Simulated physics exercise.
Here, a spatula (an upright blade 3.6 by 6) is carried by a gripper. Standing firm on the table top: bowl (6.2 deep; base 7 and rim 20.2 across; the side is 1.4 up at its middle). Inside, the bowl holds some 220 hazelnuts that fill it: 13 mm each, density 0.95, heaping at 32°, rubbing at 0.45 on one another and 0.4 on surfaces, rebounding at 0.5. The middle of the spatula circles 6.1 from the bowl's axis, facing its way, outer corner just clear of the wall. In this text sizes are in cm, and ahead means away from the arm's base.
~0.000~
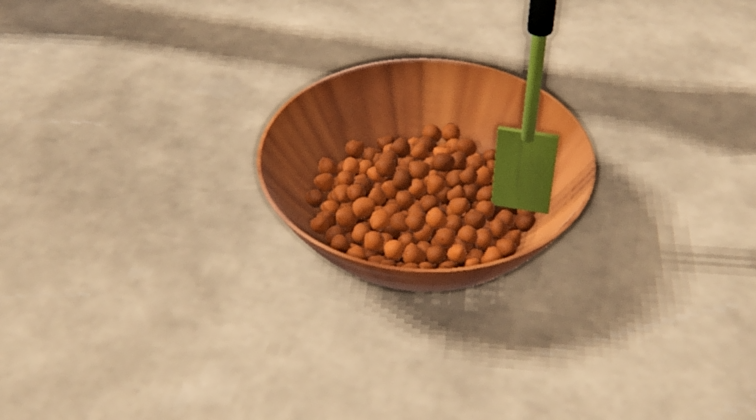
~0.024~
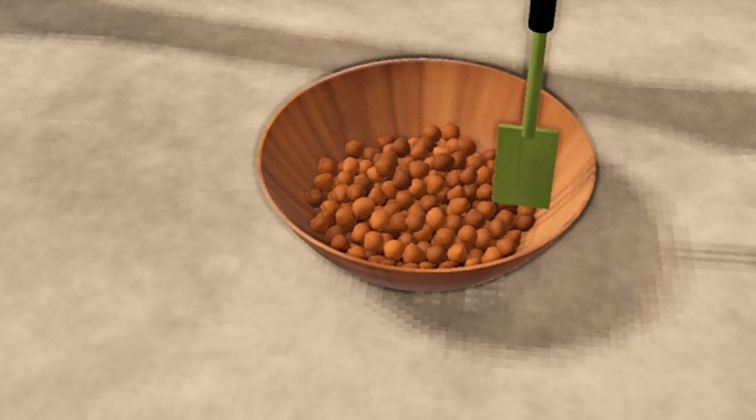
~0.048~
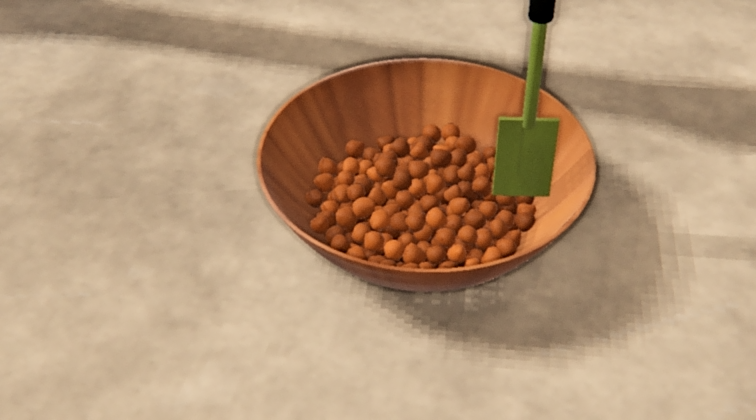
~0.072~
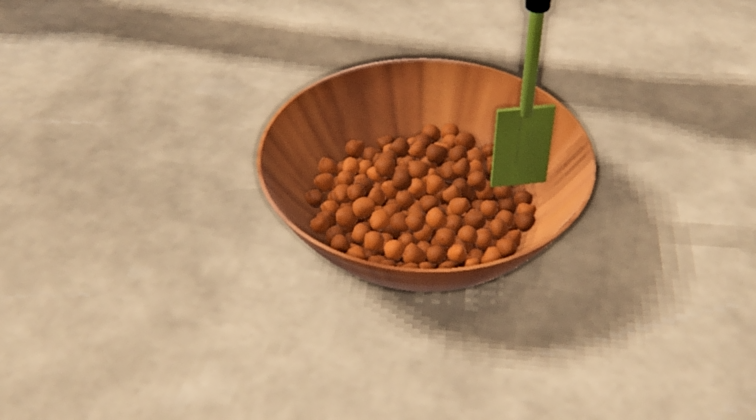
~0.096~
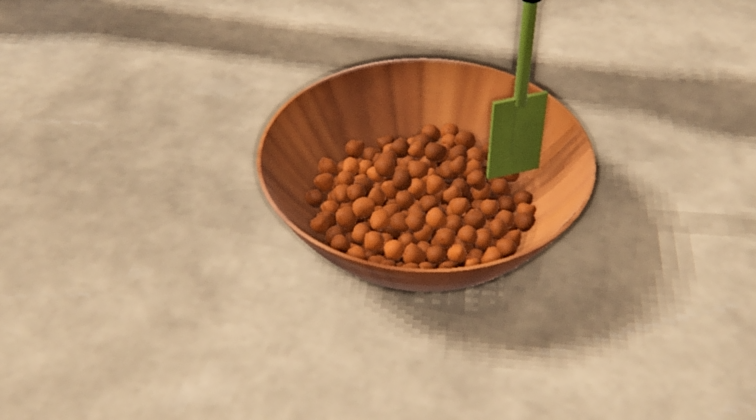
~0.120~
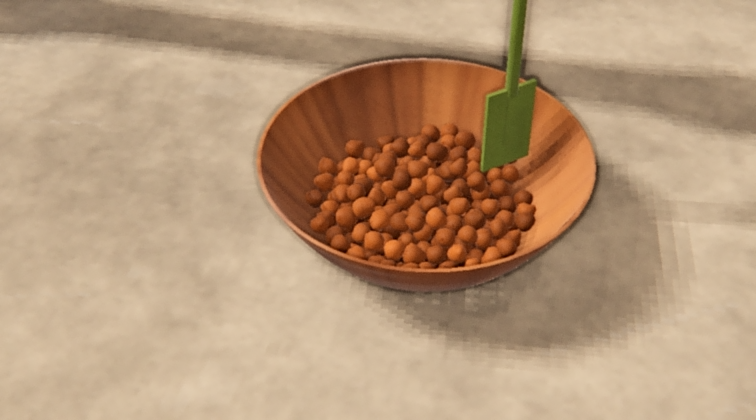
To begin with, a green spatula with a black handle stands upright at the right side of a wooden bowl filled with round brown nuts. It starts slowly, then sweeps along the inside of the wall toward the back of the bowl, turning as it goes, while the nuts barely shift.
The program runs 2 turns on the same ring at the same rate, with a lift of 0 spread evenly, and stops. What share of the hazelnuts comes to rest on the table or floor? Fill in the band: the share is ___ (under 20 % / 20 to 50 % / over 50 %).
The share is under 20 %.
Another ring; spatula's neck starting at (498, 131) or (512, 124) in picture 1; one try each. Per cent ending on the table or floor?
Close to 0 per cent for the first and close to 5 per cent for the second.
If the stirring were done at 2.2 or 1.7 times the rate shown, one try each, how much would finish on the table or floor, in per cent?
First try close to 25, second close to 15, in per cent.
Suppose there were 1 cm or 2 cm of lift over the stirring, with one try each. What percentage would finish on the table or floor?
First try about 0 per cent, second about 0 per cent.
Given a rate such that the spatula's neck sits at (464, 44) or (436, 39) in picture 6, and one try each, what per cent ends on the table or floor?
Some 20 and 30 per cent respectively.
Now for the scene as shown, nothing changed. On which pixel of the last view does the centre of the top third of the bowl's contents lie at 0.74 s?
About (495, 222) in the last picture.
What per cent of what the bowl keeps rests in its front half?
About 50 %.
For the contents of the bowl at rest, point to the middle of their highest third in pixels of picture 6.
Roughly at pixel (466, 189).
After 0.74 s, 310° round, highest piece 7 above the table; 208 in the bowl, 5 on the table or floor, 3 in flight or on the tool.
After 1.36 s, 218° round, highest piece 7 above the table; 206 in the bowl, 9 on the table or floor, 1 in flight or on the tool.
After 1.87 s, 0° round, highest piece 5 above the table; 204 in the bowl, 12 on the table or floor.
After 2.57 s, 0° round, highest piece 5 above the table; 204 in the bowl, 12 on the table or floor.
At rest, 204 in the bowl, 12 on the table or floor. That is 6 % on the table or floor.
